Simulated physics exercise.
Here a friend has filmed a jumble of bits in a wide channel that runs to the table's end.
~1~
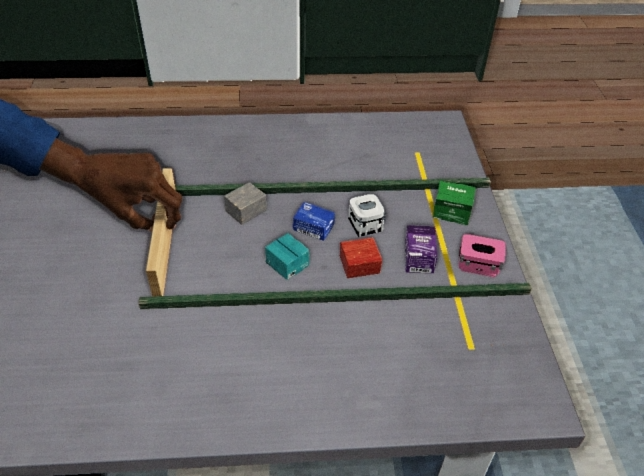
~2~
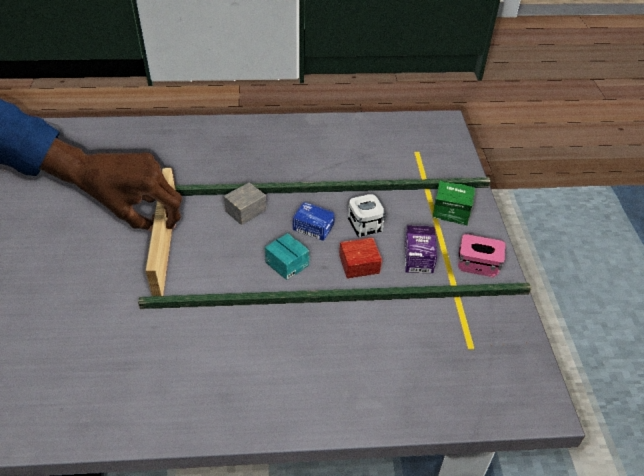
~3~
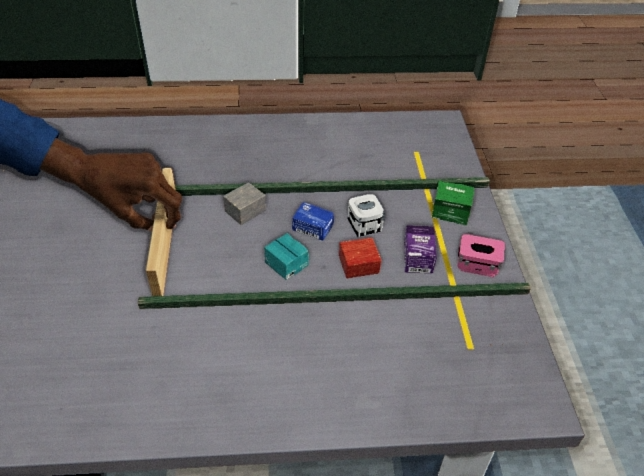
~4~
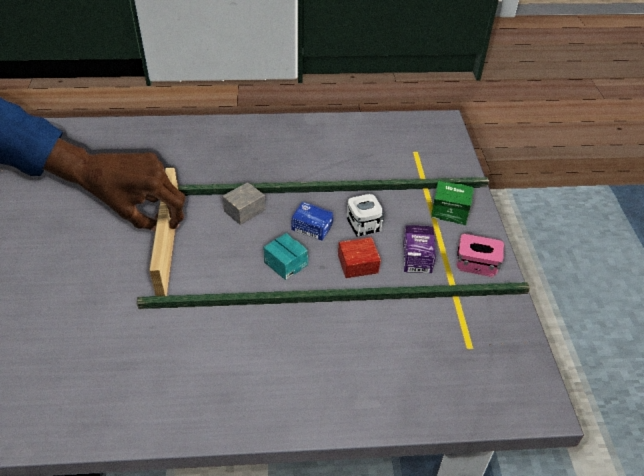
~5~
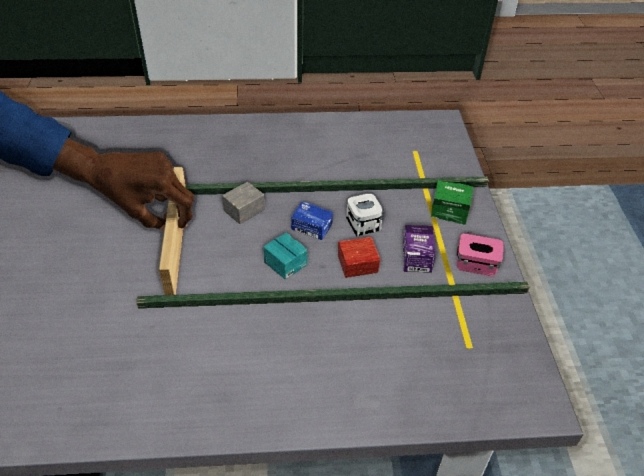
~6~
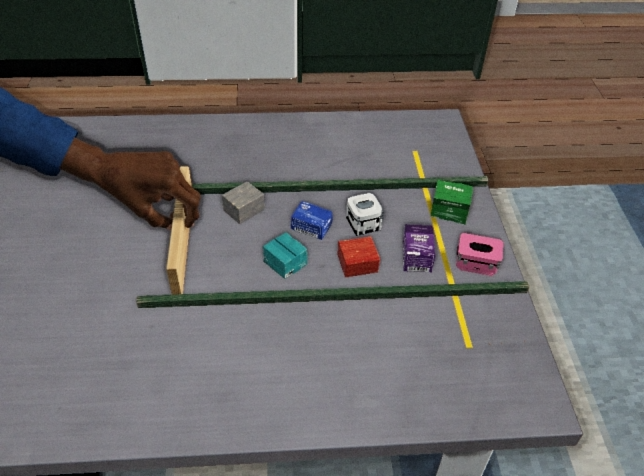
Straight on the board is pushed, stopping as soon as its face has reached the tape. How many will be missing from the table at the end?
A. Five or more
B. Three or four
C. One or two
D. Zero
One or two (C).
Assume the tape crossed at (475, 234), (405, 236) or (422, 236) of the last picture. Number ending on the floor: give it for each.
Try 1: 5; try 2: 1; try 3: 1.
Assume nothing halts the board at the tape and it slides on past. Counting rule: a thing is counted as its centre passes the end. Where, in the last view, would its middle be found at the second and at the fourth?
It sits near (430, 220), and then near (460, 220).
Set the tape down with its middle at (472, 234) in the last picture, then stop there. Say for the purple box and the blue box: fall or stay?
I'd say the purple box does not stay, while the blue box stays up.
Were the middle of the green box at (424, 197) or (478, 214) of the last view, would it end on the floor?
Keeps its place, then goes off the end.
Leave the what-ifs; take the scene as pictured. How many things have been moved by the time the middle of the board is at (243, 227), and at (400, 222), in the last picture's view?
Tally at point one: 1; at point two: 8.
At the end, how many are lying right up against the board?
3 of them.
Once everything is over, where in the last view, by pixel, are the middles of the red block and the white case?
The first ends close to (494, 256), the second close to (476, 216).
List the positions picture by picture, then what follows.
The first frame shows pink case (481, 256); green box (454, 203); purple box (421, 249); board (163, 230); tape (440, 236).
The second frame shows green box (454, 203); white case (366, 215).
The third frame shows purple box (420, 249); grey block (245, 203).
The fourth frame shows pink case (479, 256); turquoise box (286, 256).
The fifth frame shows green box (452, 202); red block (358, 257).
The sixth frame shows pink case (479, 255); green box (452, 202); purple box (418, 248); board (181, 228); tape (438, 235).
Soon after, none off yet; pink case at rest near (479, 255); green box at rest near (452, 202); purple box at rest near (418, 248).
After that, none off yet; pink case at rest near (481, 255); green box at rest near (452, 202); purple box displaced a little near (442, 247).
In the end, the number that fall off is one or two; gone, purple box and pink case.
